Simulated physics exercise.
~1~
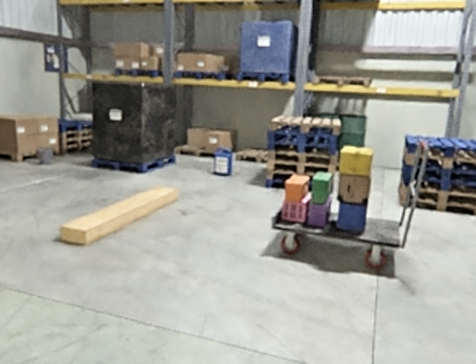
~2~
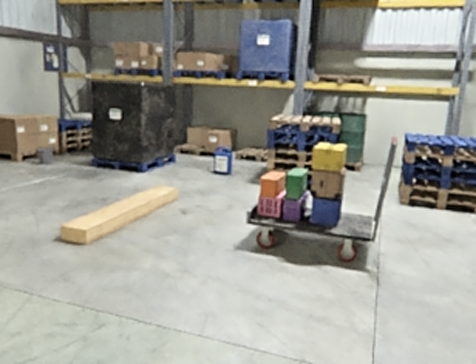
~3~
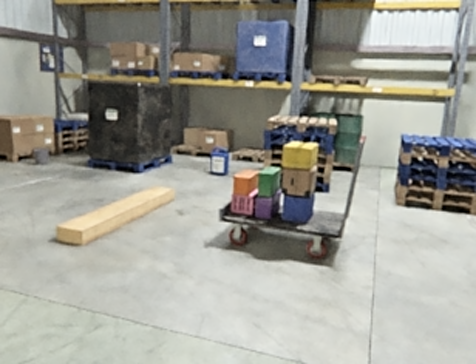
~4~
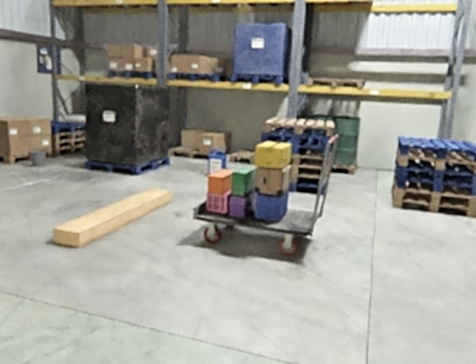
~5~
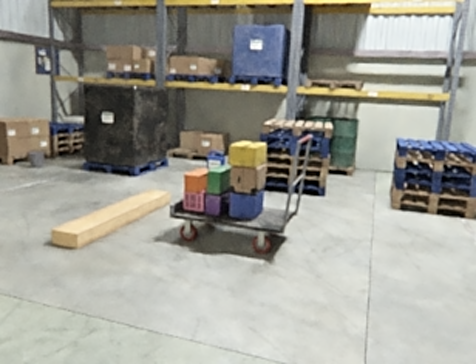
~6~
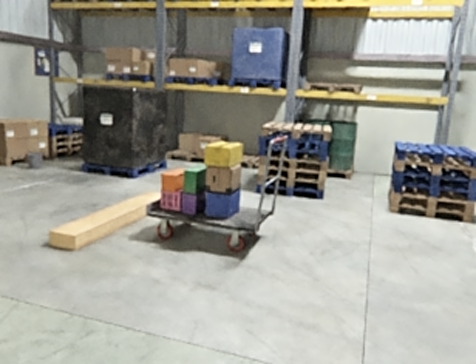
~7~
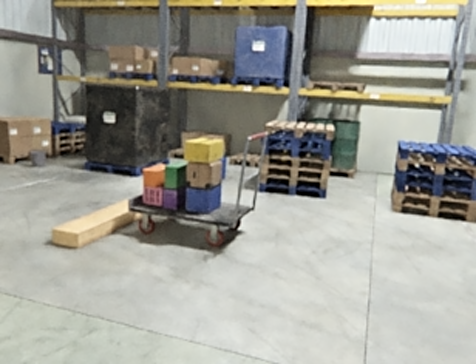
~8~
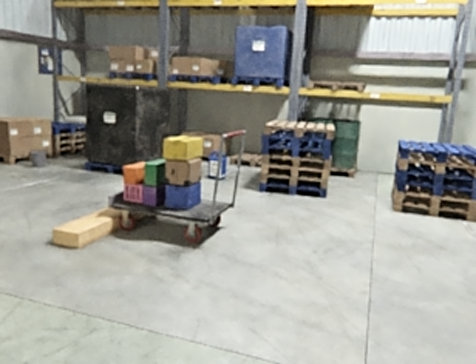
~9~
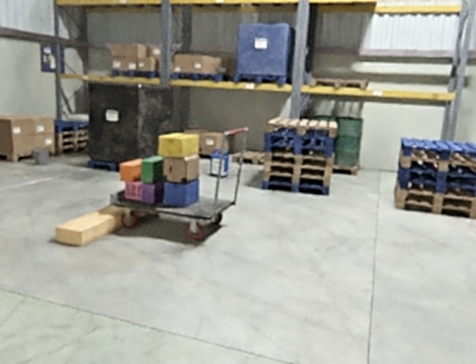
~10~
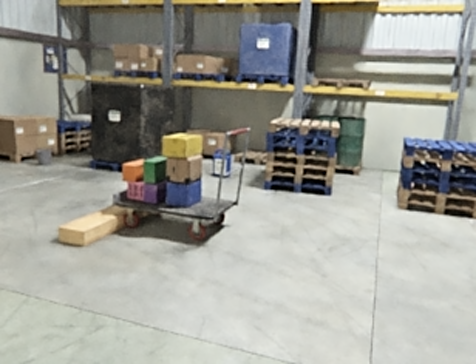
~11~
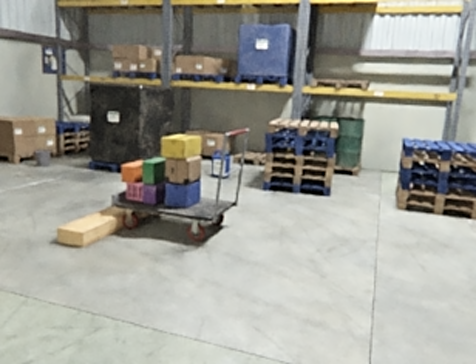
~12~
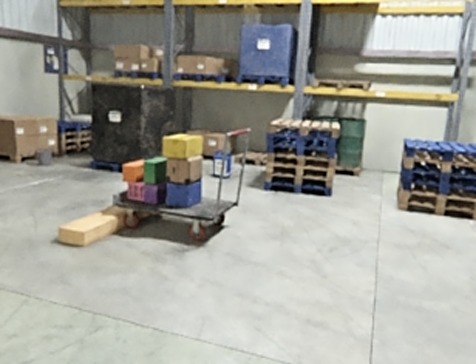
A platform trolley stacked with colourful boxes rolled left across a warehouse floor toward a long, low wooden beam, then stopped when it reached it. The whole load stayed in place on the deck, and the trolley stood still there.
